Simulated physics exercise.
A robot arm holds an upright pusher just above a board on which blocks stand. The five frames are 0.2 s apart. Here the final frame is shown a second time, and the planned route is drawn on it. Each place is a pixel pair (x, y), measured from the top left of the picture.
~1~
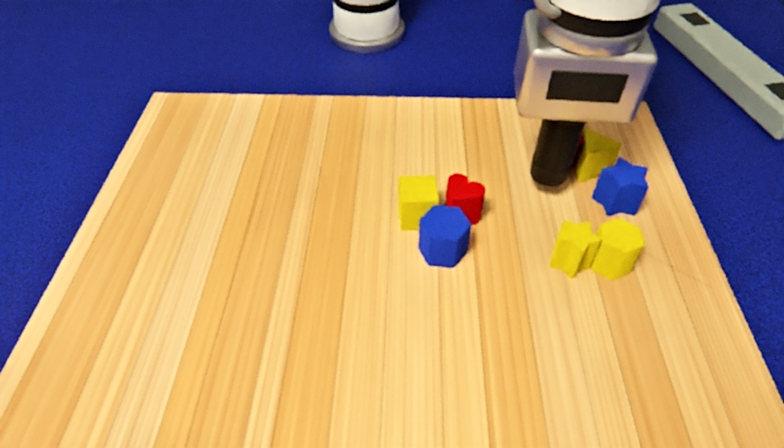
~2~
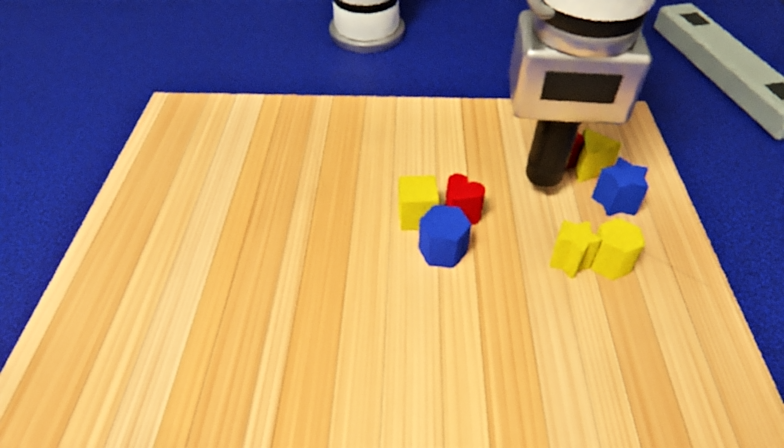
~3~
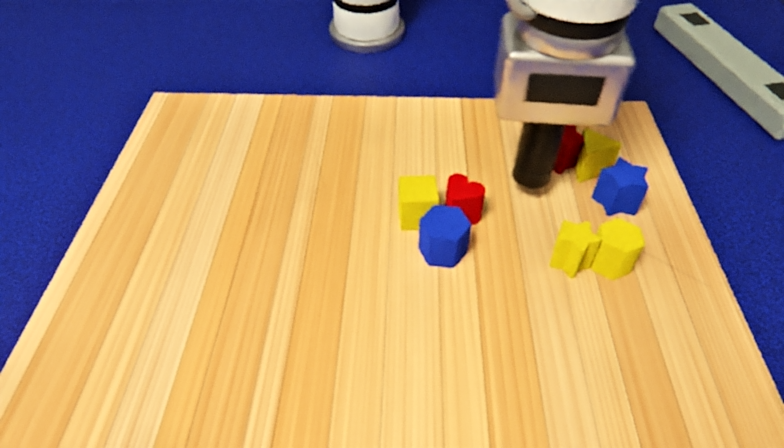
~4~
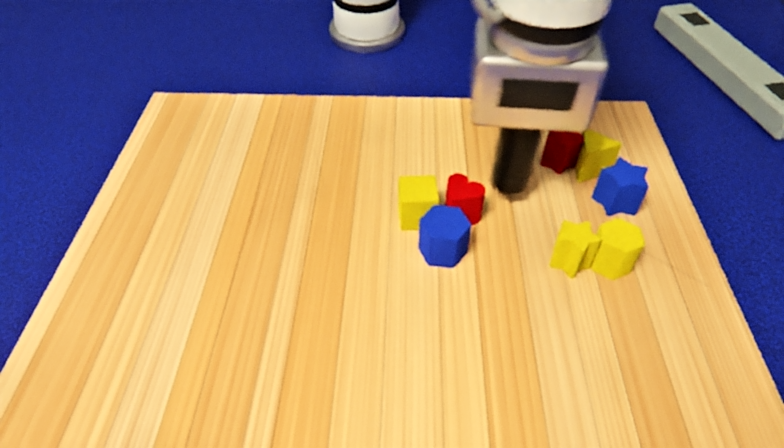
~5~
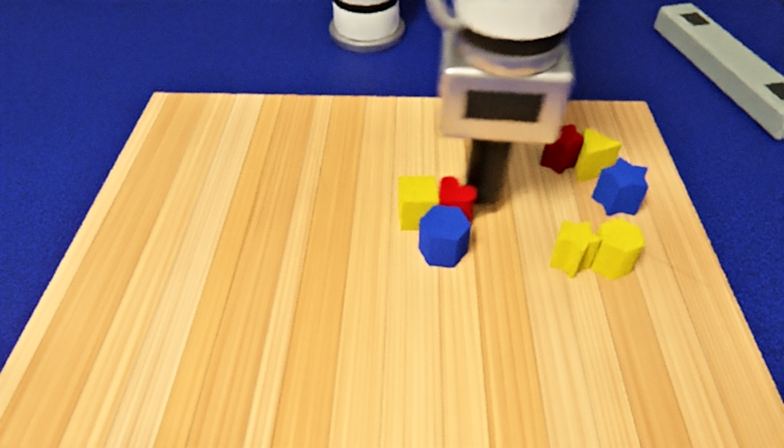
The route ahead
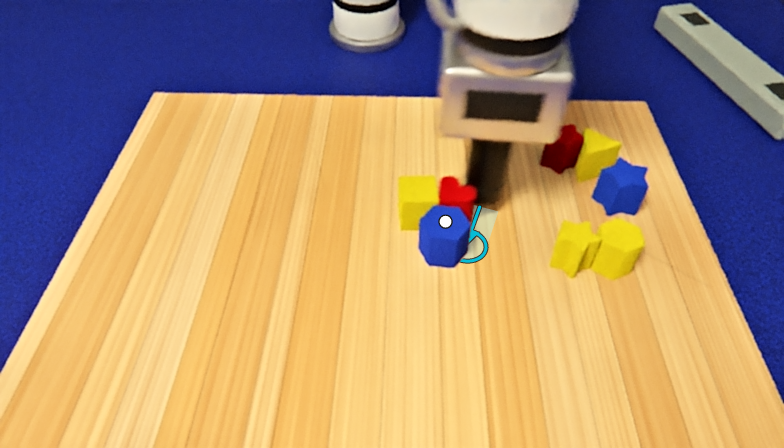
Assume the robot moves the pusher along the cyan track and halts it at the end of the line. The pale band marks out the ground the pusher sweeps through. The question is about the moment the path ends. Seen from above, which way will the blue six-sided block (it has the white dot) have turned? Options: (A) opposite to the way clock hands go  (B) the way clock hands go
My answer is option A.
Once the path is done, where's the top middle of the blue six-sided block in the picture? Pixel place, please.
The middle of its upper face should be somewhere near (423, 245).
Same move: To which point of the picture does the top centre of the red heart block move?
Pixel (435, 212).
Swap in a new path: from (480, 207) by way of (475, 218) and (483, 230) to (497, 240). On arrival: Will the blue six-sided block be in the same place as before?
It seems not.
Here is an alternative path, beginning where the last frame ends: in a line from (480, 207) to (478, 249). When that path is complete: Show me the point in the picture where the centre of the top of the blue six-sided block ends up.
Answer: (427, 239).
The line goes in a line from (480, 207) to (466, 245); the dot is on the blue six-sided block.
What follows on the original path. Halfway along, pusher (475, 212); yellow square piece (412, 189), turned 25° clockwise; blue six-sided block (435, 233); red heart block (445, 203), turned 30° clockwise.
At the end, pusher (468, 232); yellow square piece (409, 189), turned 35° clockwise; blue six-sided block (423, 245), turned 25° anticlockwise; red heart block (435, 212), turned 55° clockwise; yellow star-shaped block unmoved.
